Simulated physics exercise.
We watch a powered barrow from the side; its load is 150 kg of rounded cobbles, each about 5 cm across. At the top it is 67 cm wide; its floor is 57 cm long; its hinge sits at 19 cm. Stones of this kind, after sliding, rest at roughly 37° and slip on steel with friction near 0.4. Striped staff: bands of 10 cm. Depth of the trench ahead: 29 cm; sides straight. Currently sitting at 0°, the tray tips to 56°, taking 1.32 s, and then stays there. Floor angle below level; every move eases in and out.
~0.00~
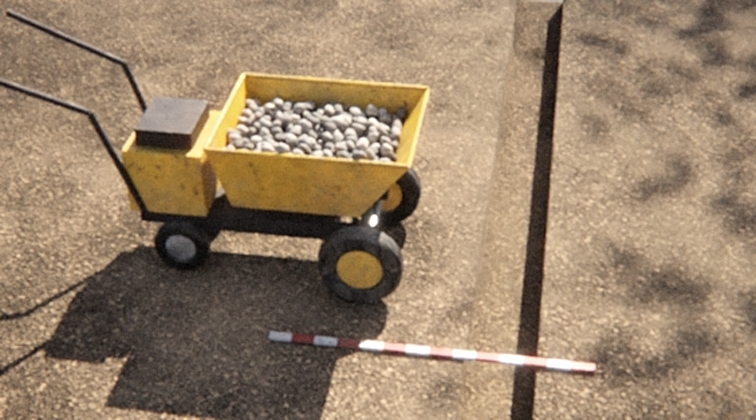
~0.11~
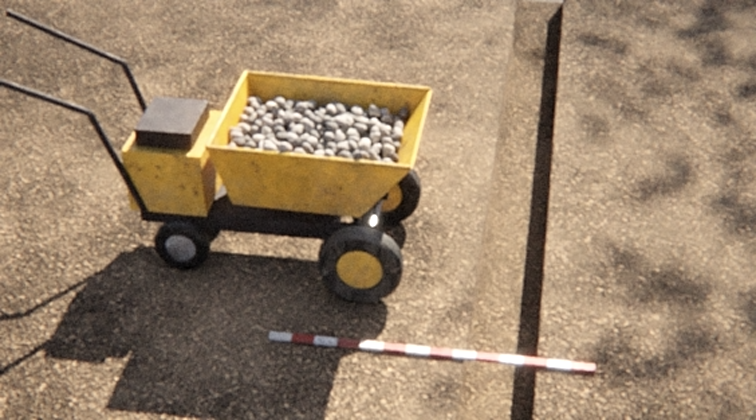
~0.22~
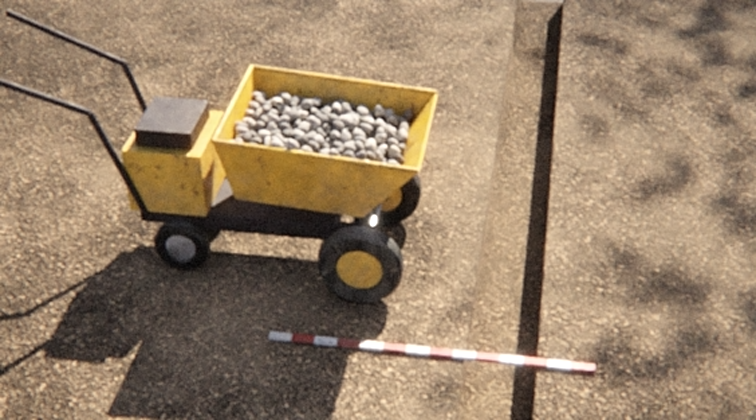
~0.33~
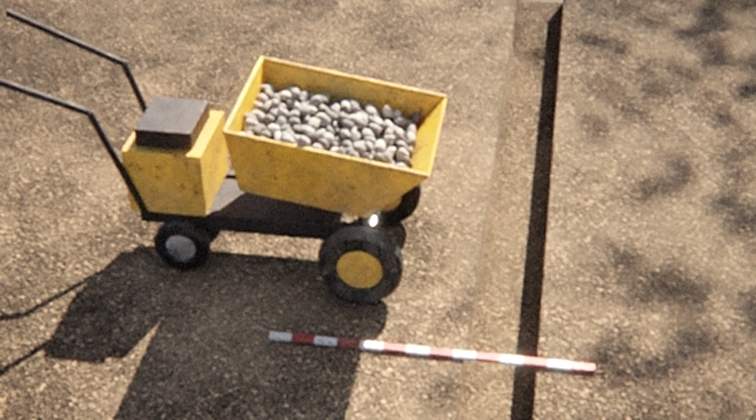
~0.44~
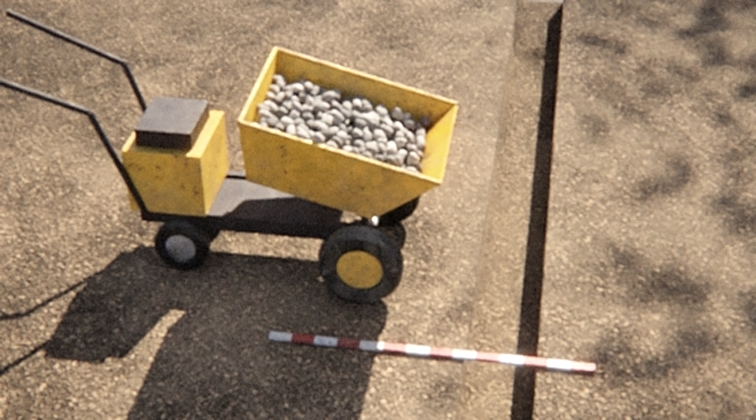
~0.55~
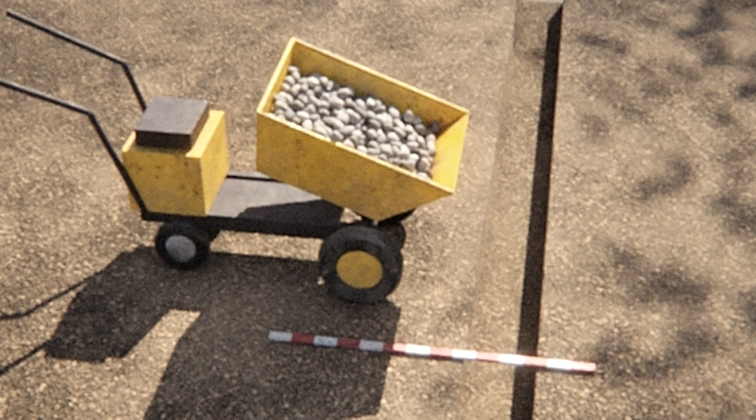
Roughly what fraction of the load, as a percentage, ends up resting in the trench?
Roughly 31 per cent of the load.
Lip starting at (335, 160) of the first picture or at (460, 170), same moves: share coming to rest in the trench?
First spot about 25, second spot about 5 per cent.
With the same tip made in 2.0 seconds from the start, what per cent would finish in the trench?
Something close to 35 per cent.
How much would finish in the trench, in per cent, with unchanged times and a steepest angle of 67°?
Near 70 per cent then.
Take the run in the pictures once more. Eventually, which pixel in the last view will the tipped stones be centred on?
The middle should be near (522, 312).
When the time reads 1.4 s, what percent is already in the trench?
5 per cent, give or take.
After 1.0 s the floor is at 47°; 100 % in the tray; the foremost stones are at (469, 206).
After 1.4 s the floor is at 56°; 94 % in the tray, 6 % in the trench; the foremost stones are at (551, 282).
After 1.8 s the floor is at 56°; 77 % in the tray, 15 % in the trench, 8 % past the trench; the foremost stones are at (636, 283).
After 3.7 s the floor is at 56°; 59 % in the tray, 31 % in the trench, 10 % past the trench; the foremost stones are at (712, 288).
